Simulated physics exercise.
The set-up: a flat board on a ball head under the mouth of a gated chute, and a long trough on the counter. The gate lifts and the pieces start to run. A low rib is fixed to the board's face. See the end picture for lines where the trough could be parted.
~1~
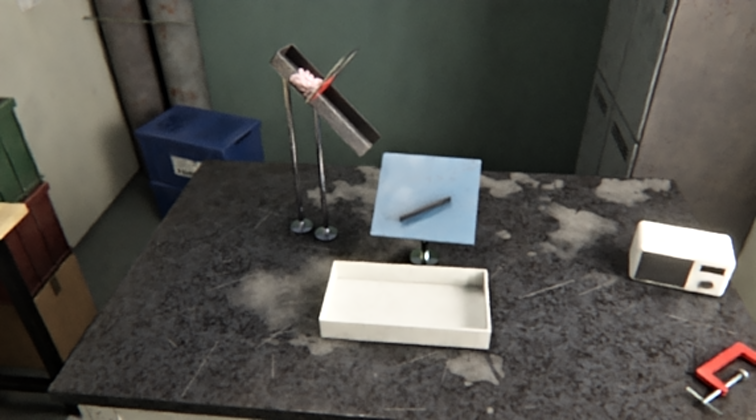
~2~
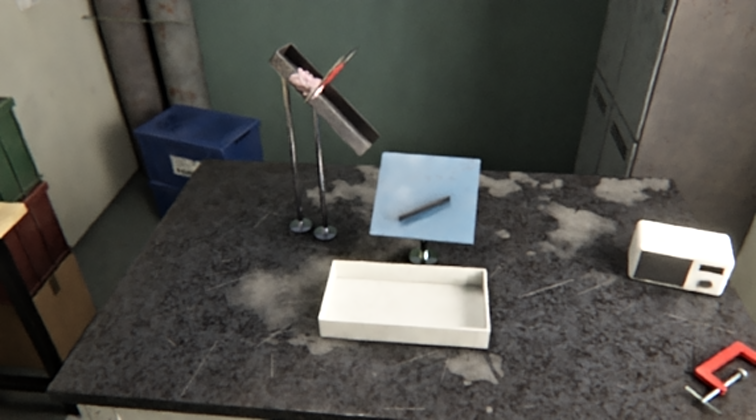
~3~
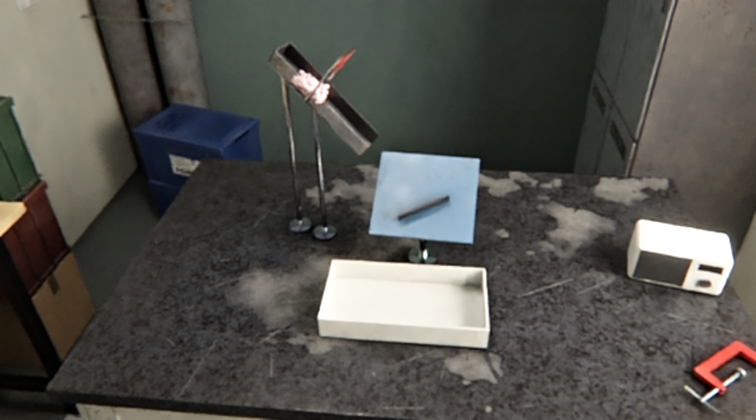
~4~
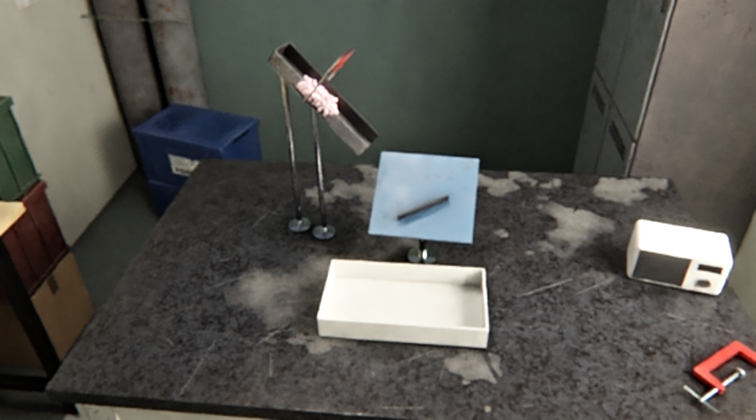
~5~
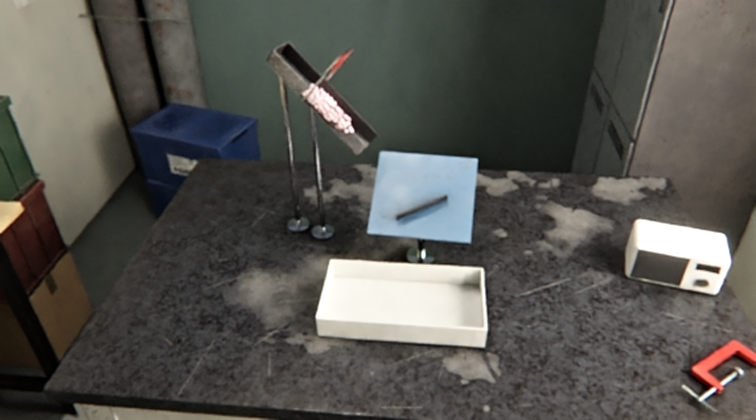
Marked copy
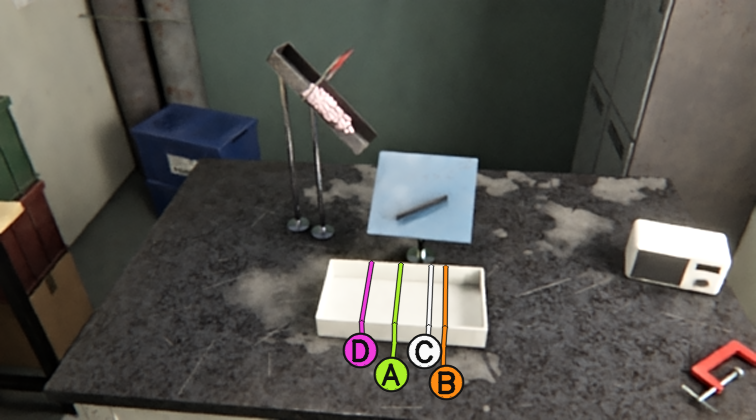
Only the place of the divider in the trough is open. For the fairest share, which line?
Line D.
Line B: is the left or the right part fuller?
More lands on the left.
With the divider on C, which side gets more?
More lands on the left.
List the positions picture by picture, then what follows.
Load behind the gate (308, 84), sugar pearls; lip of the chute (367, 151), sloping fairly steeply, in the first frame.
Middle of the board (426, 196), tilted fairly steeply; middle of its low edge (421, 239); of its high edge (431, 156), in the second frame.
Front corners of the trough (319, 318) and (488, 330), empty; front of the load (320, 101), in the third frame.
Middle of the load (320, 95); its front (336, 112), roughly a third of the way to the lip; rib from (449, 195) to (397, 216), in the fourth frame.
Middle of the load (328, 105); its front (351, 131), roughly two thirds of the way to the lip, in the fifth frame.
On the marked copy, line A crosses the front rim at (394, 323); line B crosses the front rim at (445, 327); line C crosses the front rim at (428, 325); line D crosses the front rim at (361, 321).
For line A, of what is caught, the larger part on the left of the divider, about a tenth on the right.
For line B, of what is caught, almost all on the left of the divider, just a few on the right.
For line C, of what is caught, almost all on the left of the divider, just a few on the right.
For line D, of what is caught, roughly two thirds on the left of the divider, roughly a third on the right.
